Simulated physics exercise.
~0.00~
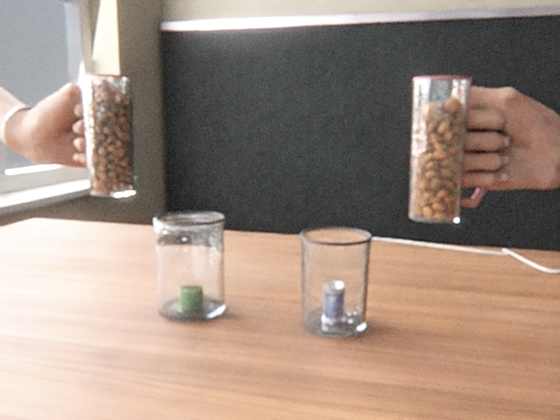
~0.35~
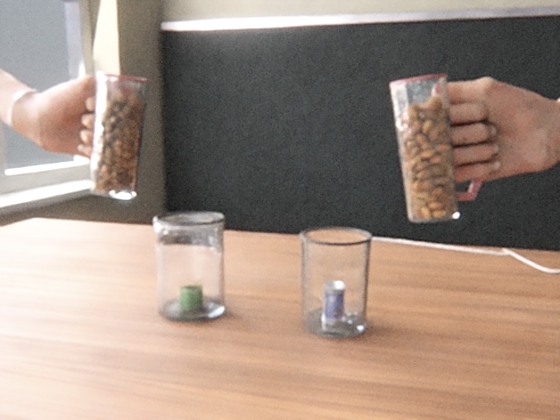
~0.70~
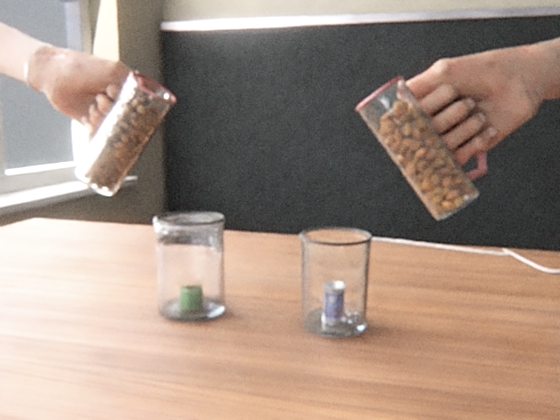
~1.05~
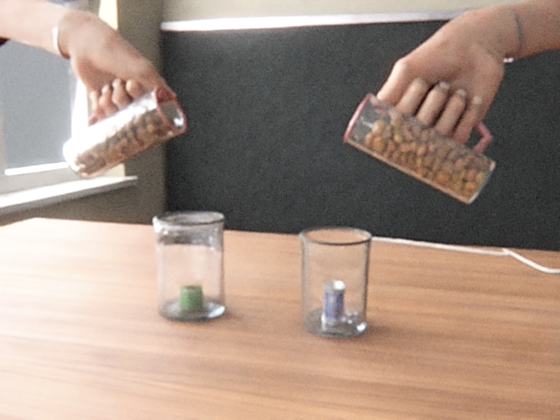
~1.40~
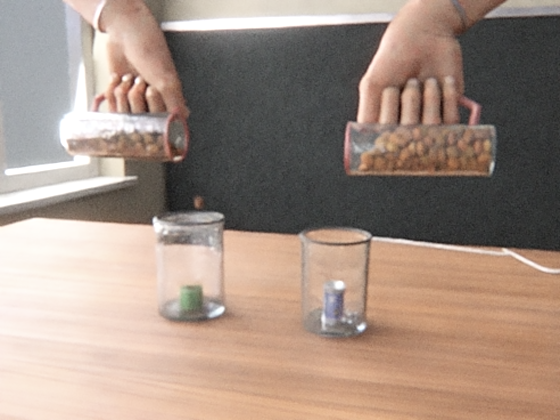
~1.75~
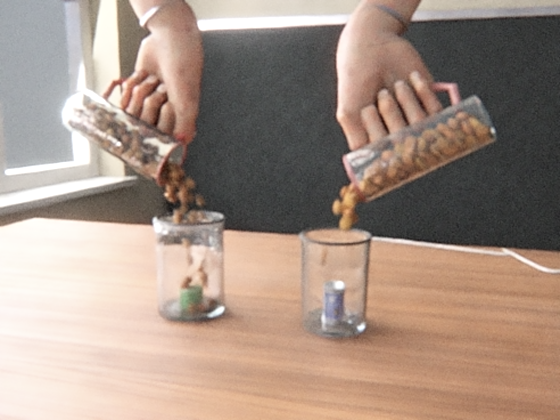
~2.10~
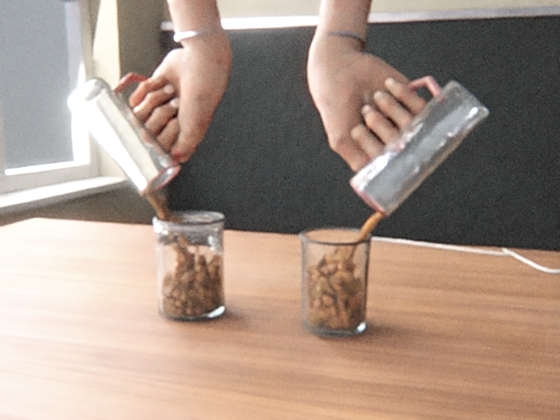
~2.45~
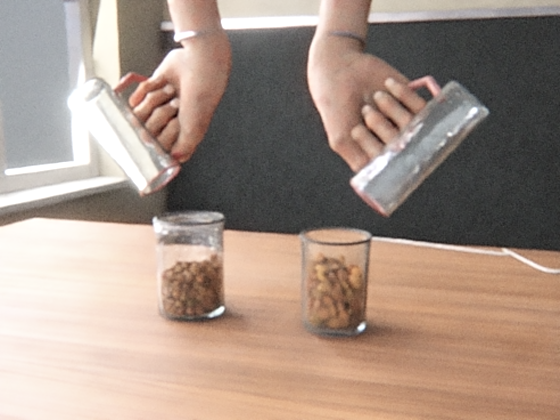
Two hands tipping clear cups of brown nuts into glass jars on a wooden table, burying a green and a blue object.
